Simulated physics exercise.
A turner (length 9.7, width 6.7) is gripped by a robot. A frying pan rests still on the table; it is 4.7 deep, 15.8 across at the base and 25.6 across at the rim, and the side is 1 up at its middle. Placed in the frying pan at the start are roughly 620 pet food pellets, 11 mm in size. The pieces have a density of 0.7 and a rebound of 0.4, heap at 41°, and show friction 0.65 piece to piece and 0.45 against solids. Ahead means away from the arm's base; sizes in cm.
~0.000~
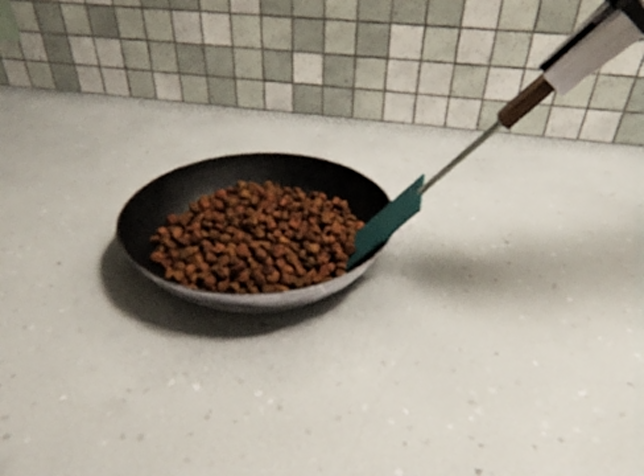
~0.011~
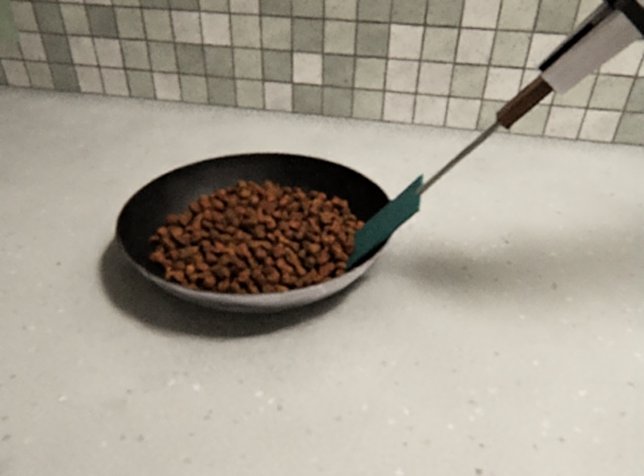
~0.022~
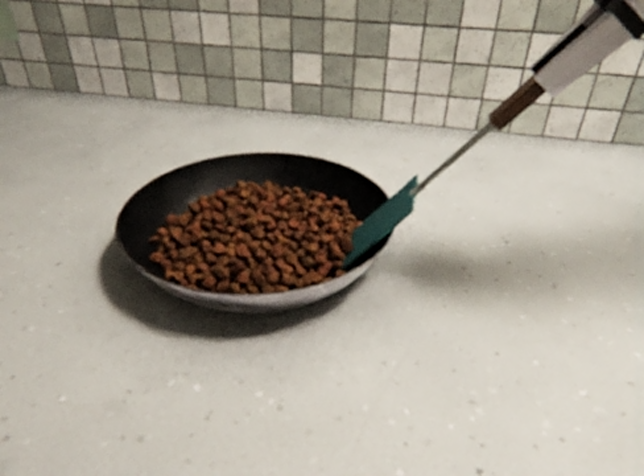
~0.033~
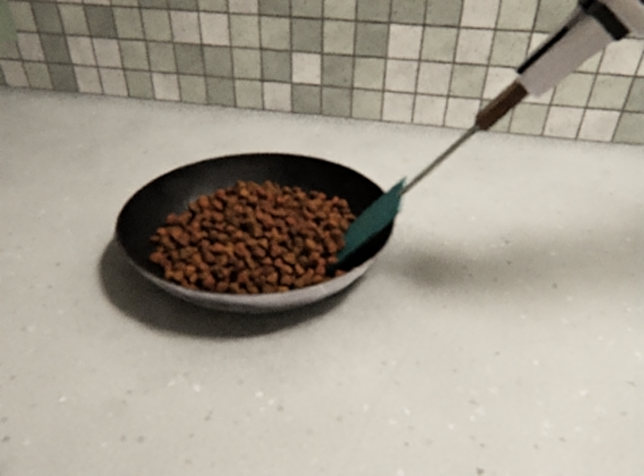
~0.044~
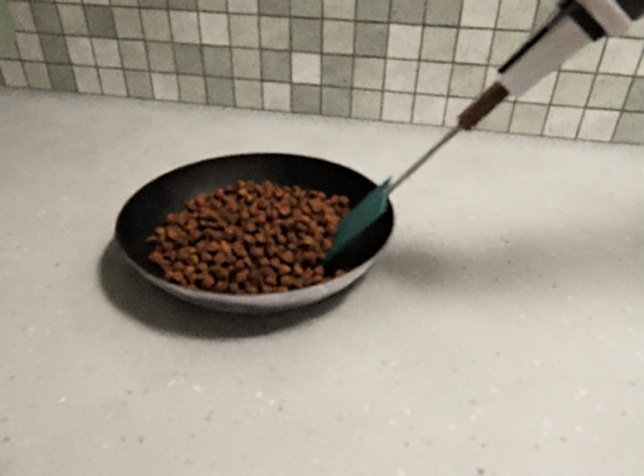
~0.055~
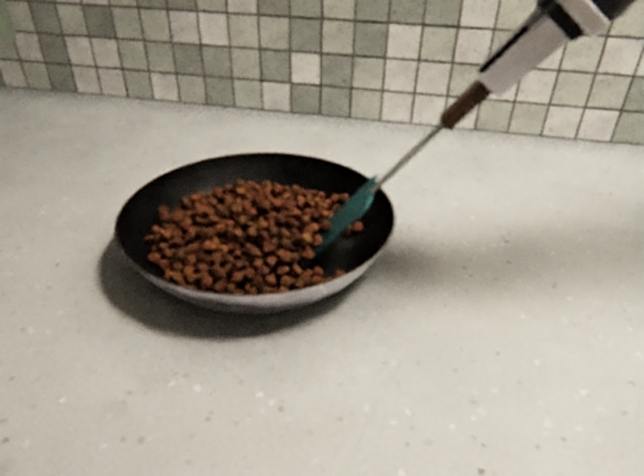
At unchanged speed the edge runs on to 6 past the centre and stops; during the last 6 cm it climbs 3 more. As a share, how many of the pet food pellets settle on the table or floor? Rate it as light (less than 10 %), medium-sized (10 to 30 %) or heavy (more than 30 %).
Rated medium-sized.
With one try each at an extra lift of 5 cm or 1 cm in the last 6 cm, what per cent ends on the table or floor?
Result: Approx. 20 % and 10 %, one try each.
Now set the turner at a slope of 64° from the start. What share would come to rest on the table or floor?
Result, estimated: 20 %.
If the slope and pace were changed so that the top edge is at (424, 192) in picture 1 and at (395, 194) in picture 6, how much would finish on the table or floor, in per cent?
It comes to something like 5 %, give or take.
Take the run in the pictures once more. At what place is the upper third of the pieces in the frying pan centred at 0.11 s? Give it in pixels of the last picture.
Roughly pixel (228, 211).
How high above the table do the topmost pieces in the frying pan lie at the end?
Top of the heap: Roughly 6.0 cm above the table top.
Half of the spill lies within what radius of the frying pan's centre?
Estimate: Near 24 cm.
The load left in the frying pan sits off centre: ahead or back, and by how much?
The kept load is shifted forward by about 4.0 cm.
By 0.08 s, sloping 52°, highest piece 7 above the table; 622 in the frying pan.
By 0.11 s, sloping 52°, highest piece 9 above the table; 622 in the frying pan.
By 0.32 s, sloping 52°, highest piece 9 above the table; 515 in the frying pan, 96 on the table or floor, 11 on the blade or in flight.
By 1.37 s, sloping 52°, highest piece 6 above the table; 514 in the frying pan, 108 on the table or floor.
Final count, 514 in the frying pan, 108 on the table or floor. That is 17 % on the table or floor.
